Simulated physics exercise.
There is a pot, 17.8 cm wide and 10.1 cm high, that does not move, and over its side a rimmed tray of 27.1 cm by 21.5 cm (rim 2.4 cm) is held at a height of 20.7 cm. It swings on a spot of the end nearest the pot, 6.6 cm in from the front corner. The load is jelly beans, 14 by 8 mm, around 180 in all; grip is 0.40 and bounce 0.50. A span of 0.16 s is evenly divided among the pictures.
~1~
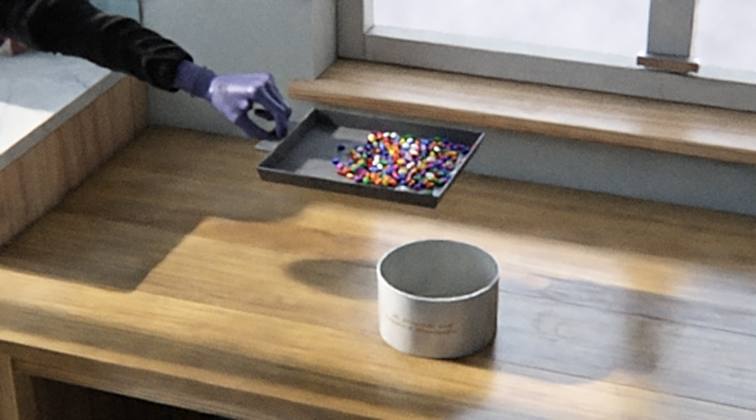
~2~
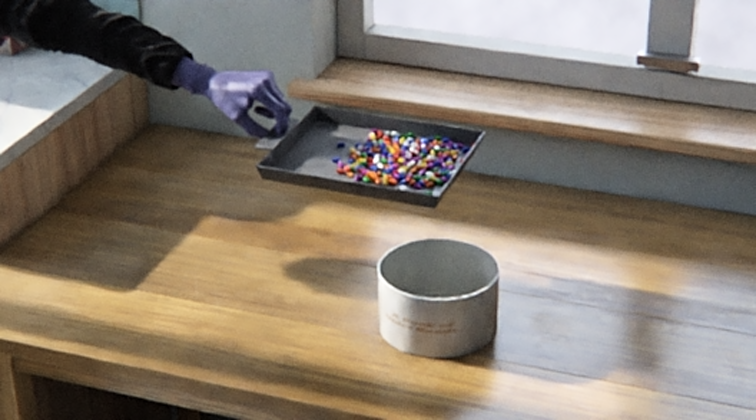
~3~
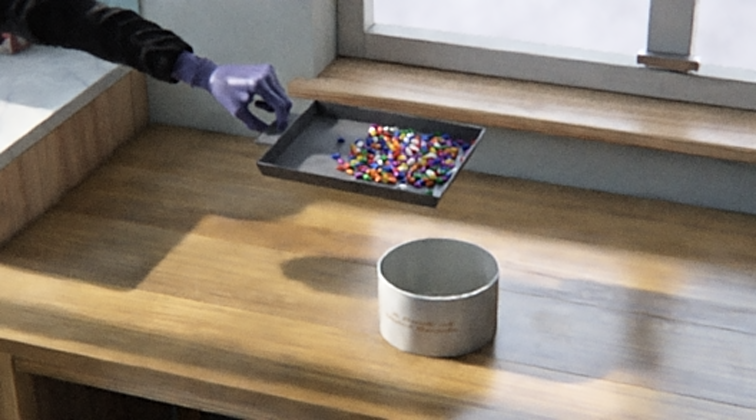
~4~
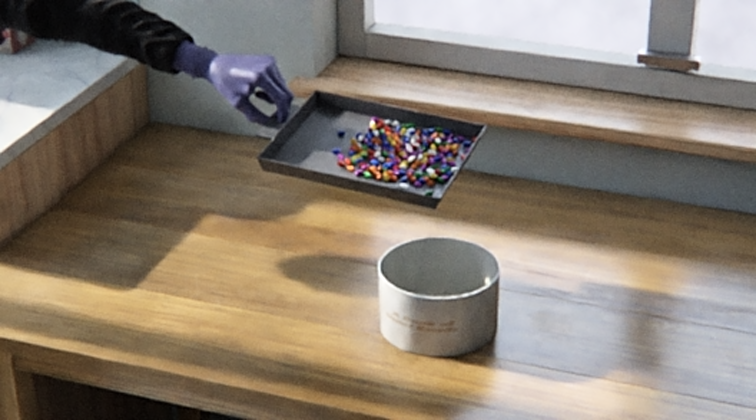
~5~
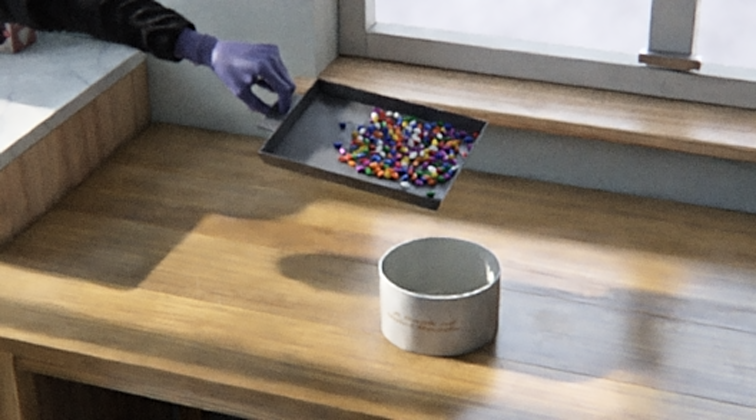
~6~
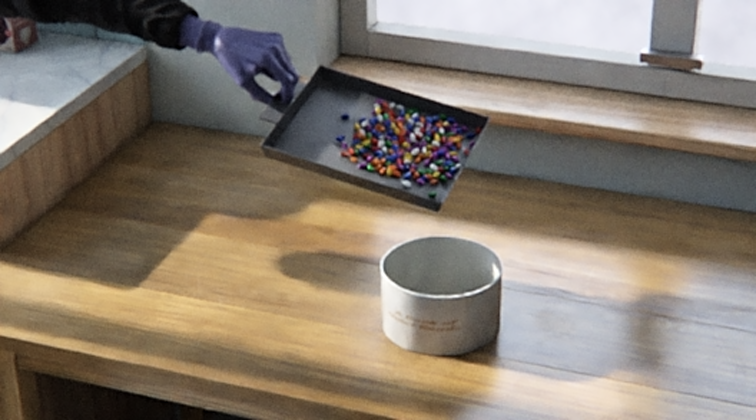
A purple-gloved hand in a dark sleeve, at the upper left, holds a shallow dark grey tray of multicoloured jelly beans above a sunlit wooden counter beside a window, seen from slightly above. A round, pale grey pot with faint lettering stands on the counter below the tray's right side. The hand slowly raises the tray's left end, tilting it modestly down toward the right, while the pot and camera stay still.
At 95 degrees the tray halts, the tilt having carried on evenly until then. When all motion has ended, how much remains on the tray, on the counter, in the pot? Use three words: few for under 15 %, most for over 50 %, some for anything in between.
Left on the tray: Few; counter: Few; pot: Most.
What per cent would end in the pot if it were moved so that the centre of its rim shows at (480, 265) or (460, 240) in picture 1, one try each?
That gives roughly 70 per cent and then 10 per cent.
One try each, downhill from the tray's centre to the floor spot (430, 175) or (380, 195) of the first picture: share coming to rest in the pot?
Near 45 and 95 percent, in that order.
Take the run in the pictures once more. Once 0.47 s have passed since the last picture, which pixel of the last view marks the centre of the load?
I reckon close to (442, 214).
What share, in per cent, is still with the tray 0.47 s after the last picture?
Something like 70 percent, roughly.
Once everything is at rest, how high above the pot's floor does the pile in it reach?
It reaches roughly 2.5 cm.
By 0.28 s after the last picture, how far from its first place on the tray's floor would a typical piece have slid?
Displacement on the tray: About 5 cm.
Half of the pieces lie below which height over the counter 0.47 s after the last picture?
About 18 cm.
Then, 0.28 s after the last picture, tilt 54 degrees; the tray holds 100 %, the pot 0 %.
Then, 0.47 s after the last picture, tilt 81 degrees; the tray holds 70 %, the pot 5 %.
Then, 0.78 s after the last picture, tilt 95 degrees; the tray holds 0 %, the pot 95 %.
In the end, tray 0 %, counter 0 %, pot 100 %.
